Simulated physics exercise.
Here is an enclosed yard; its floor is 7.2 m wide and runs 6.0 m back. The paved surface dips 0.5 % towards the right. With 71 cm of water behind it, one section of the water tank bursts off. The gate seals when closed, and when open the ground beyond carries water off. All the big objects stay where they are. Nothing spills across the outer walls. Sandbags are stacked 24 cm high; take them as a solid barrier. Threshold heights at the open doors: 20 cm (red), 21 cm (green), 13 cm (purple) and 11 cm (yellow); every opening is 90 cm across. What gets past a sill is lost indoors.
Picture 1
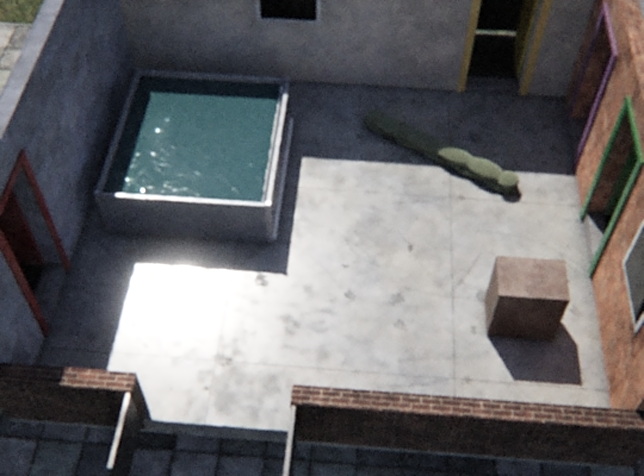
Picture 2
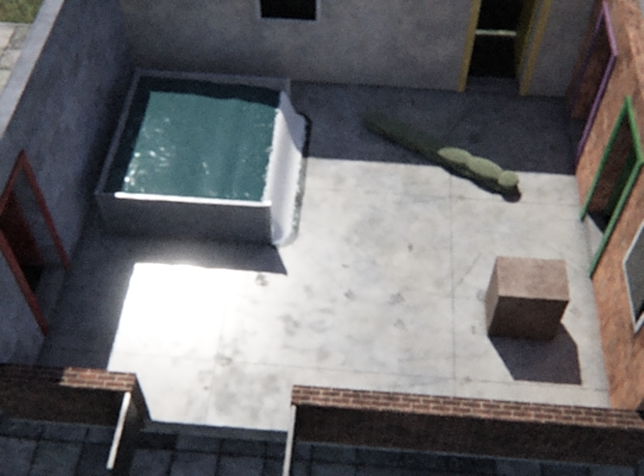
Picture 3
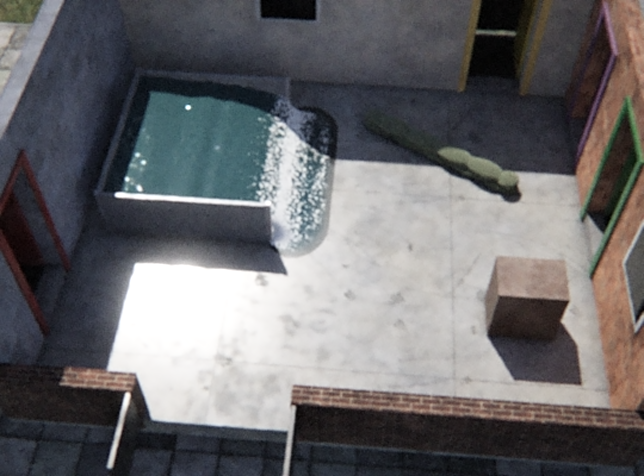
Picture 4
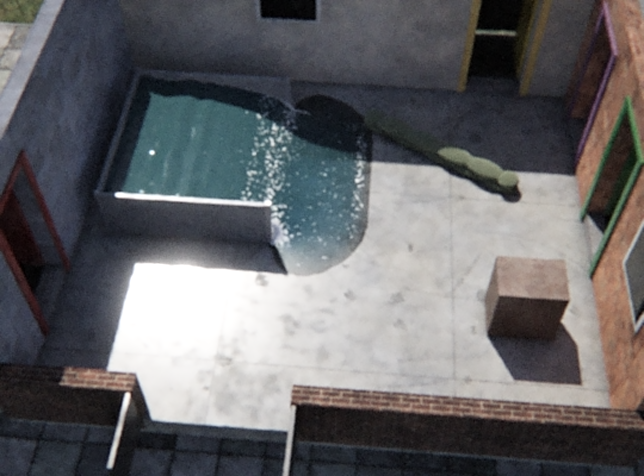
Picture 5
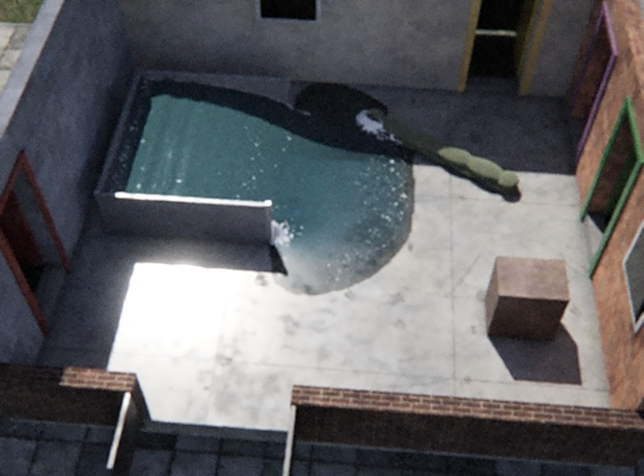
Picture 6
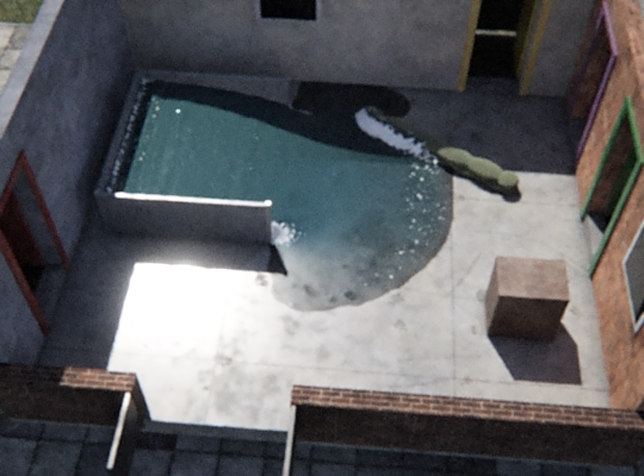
At first, teal water lies still in a walled tank at the left of an enclosed yard. Then the tank's right side gives way and water pours out in a foaming band, fanning across the pale paving in a widening rounded pool that reaches the green sandbags, while the brown block stays dry.
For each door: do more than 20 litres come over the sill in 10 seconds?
The water let in: At the red door it keeps below the limit; at the green door it goes over the limit; at the purple door it exceeds the limit; at the yellow door it goes over the limit.
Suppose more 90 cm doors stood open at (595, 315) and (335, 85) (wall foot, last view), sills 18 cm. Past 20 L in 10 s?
In turn: Past it, below.
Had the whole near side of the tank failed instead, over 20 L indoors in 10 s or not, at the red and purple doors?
Then: Red past it, purple under.
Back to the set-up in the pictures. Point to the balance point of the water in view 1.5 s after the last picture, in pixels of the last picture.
Near (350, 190).
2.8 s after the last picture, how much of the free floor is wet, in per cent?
Some 65 per cent of it.
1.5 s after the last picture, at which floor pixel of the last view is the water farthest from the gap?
Near (600, 396).
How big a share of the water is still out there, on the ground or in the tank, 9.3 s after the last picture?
Roughly 86 in a hundred.
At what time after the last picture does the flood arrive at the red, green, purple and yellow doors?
Arrival: Red 5.5 s, green 0.5 s, purple 1.3 s, yellow 0.6 s.
Then, 0.7 s after the last picture water covers 40 % of the floor and is deepest (38 cm) near (391, 142); red door not reached, green door 28 cm at the sill, 1 L in, purple door not reached, yellow door 3 cm at the sill, 0 L in.
Then, 1.5 s after the last picture water covers 60 % of the floor and is deepest (50 cm) near (583, 277); red door not reached, green door 43 cm at the sill, 95 L in, purple door 5 cm at the sill, 0 L in, yellow door 7 cm at the sill, 0 L in.
Then, 2.8 s after the last picture water covers 65 % of the floor and is deepest (40 cm) near (602, 409); red door not reached, green door 34 cm at the sill, 233 L in, purple door 20 cm at the sill, 23 L in, yellow door 5 cm at the sill, 0 L in.
Then, 5.3 s after the last picture water covers 95 % of the floor and is deepest (23 cm) near (404, 89); red door not reached, green door 16 cm at the sill, 280 L in, purple door 14 cm at the sill, 56 L in, yellow door 18 cm at the sill, 26 L in.
Then, 9.3 s after the last picture water covers 95 % of the floor and is deepest (19 cm) near (134, 110); red door 10 cm at the sill, 0 L in, green door 10 cm at the sill, 280 L in, purple door 12 cm at the sill, 65 L in, yellow door 9 cm at the sill, 45 L in.
